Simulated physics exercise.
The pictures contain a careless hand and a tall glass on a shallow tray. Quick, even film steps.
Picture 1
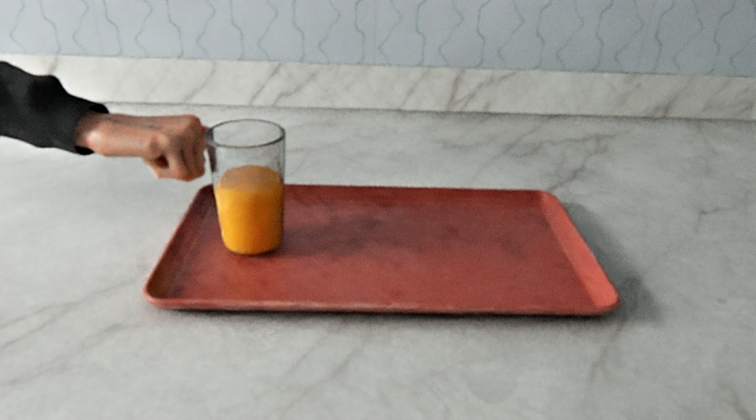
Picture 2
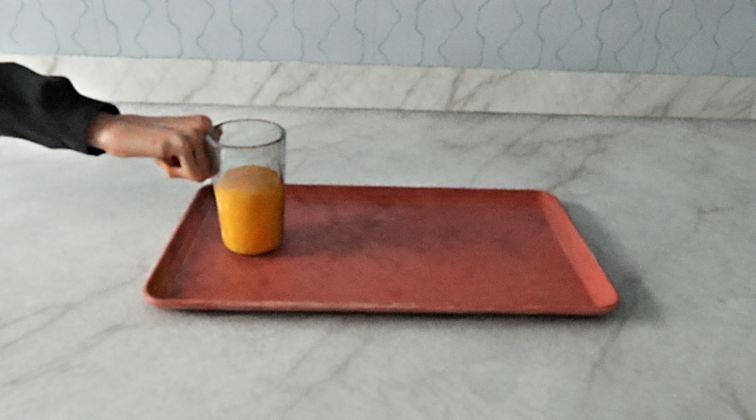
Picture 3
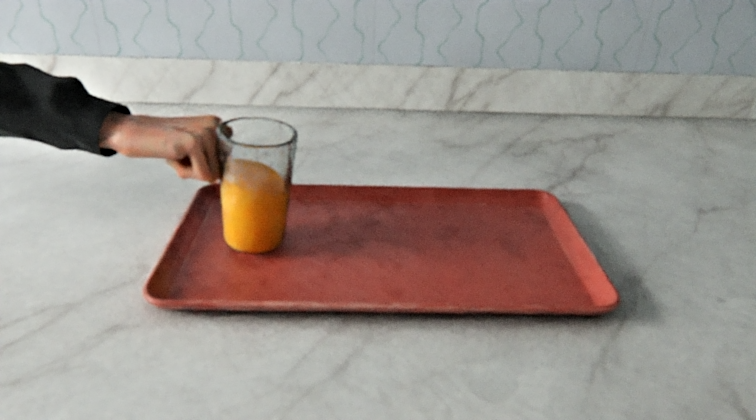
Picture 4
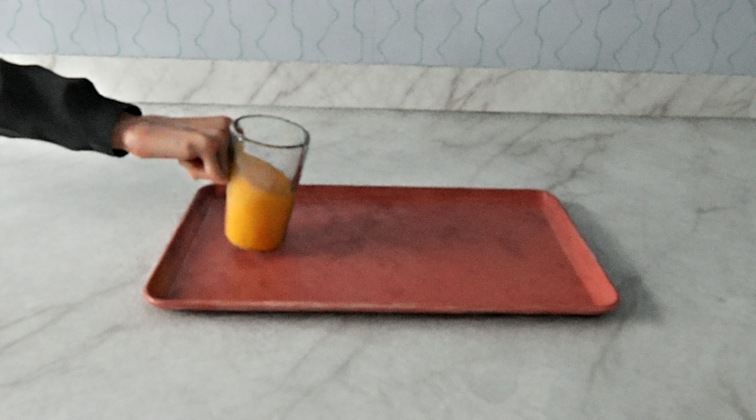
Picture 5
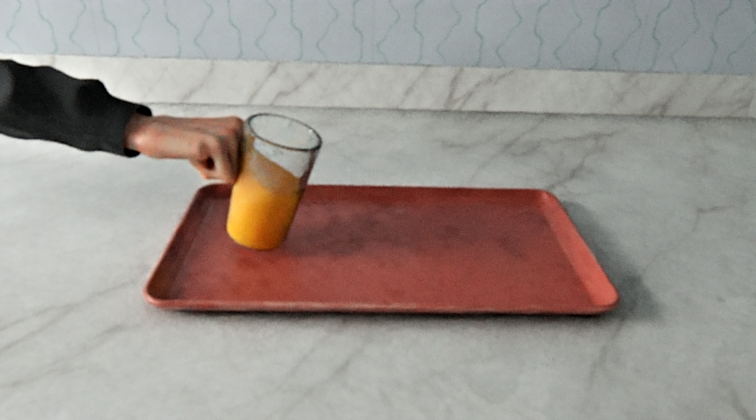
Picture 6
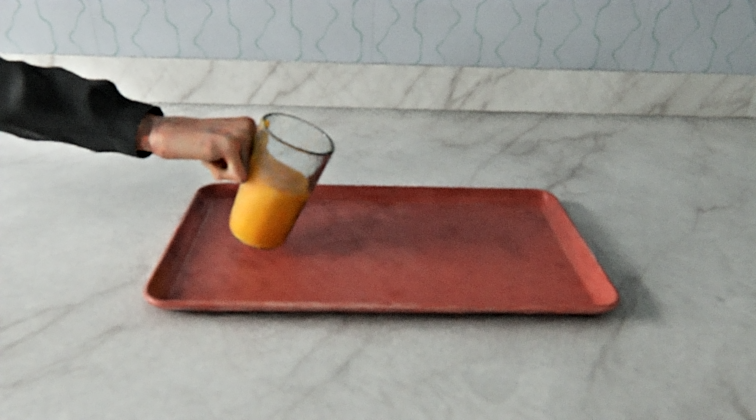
In this clip, a hand in a dark sleeve holds a tall glass of orange juice upright on a red tray, then moves right and tilts the glass steadily rightward while the juice shifts inside.
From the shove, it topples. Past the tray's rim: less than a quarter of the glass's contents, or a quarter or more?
I expect the tray will not manage to keep three quarters.
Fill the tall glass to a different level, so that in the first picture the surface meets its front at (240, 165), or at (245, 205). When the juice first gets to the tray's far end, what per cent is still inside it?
50 % and 50 %.
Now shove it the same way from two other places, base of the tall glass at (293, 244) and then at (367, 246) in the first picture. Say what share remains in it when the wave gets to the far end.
It comes to near 65 percent in the first case and near 75 percent in the second.
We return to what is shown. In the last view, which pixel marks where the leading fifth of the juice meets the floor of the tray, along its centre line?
Landing point, centre line: Approx. (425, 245).
A moment on, the tall glass is falling and 100 per cent is in the glass, 0 on the tray and 0 above or beyond its rim.
Next, the tall glass lies on its side and 70 per cent is in the glass, 22 on the tray and 8 above or beyond its rim.
Then the tall glass lies on its side and 34 per cent is in the glass, 57 on the tray and 9 above or beyond its rim.
Later the tall glass lies on its side and 18 per cent is in the glass, 39 on the tray and 42 above or beyond its rim.
In the end 56 per cent is held by tray and glass, 44 is off the tray.
